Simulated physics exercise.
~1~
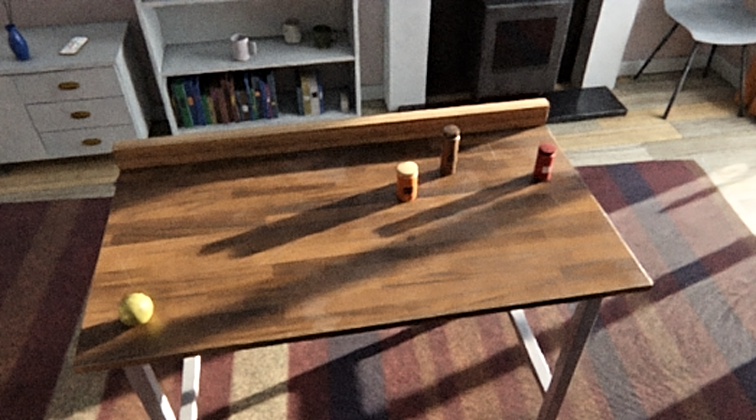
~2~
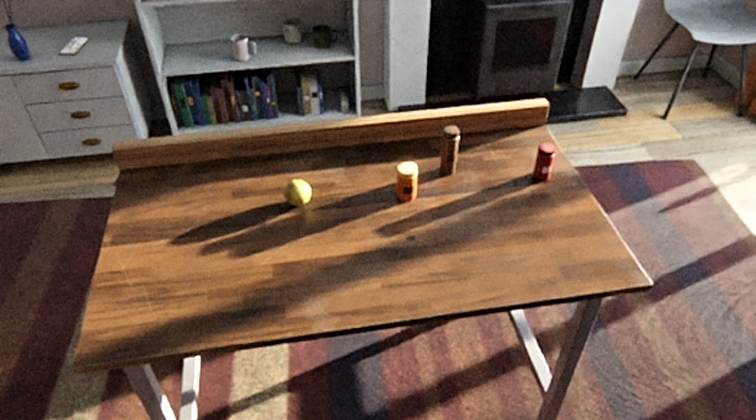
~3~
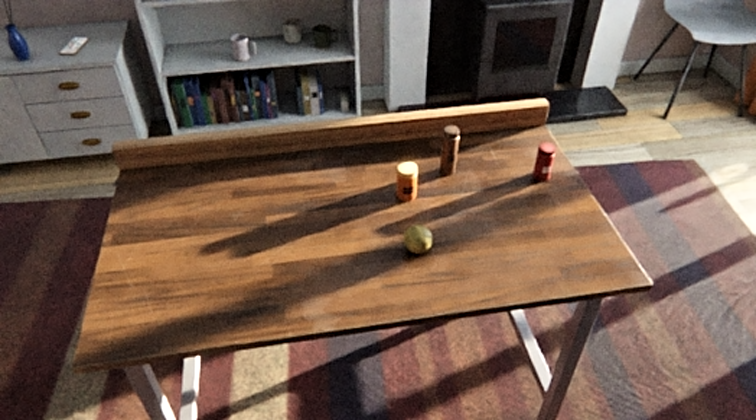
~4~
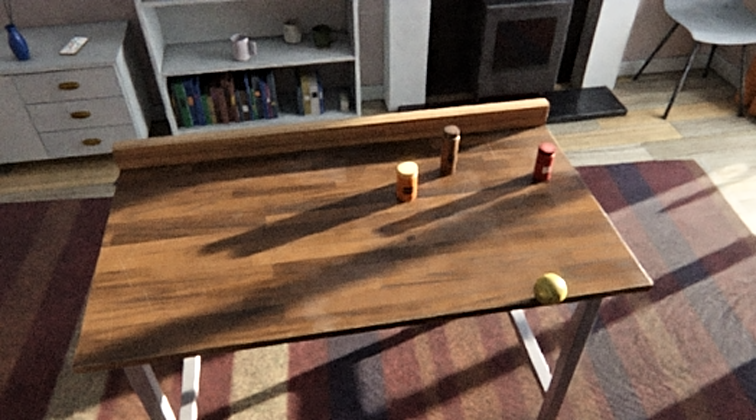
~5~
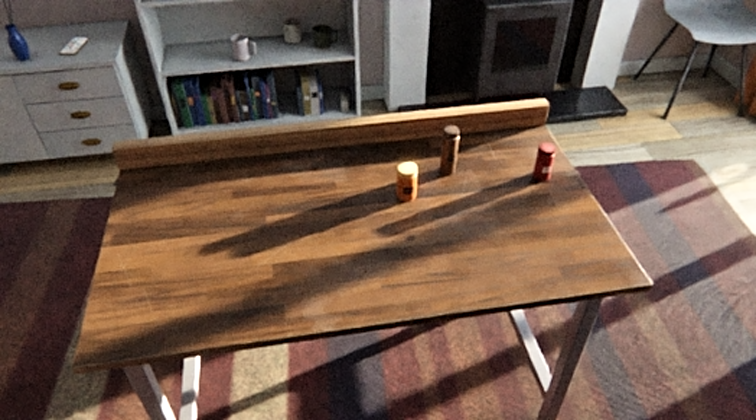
A yellow ball rolls toward the rail, angles back rightward past three still shakers, and disappears.
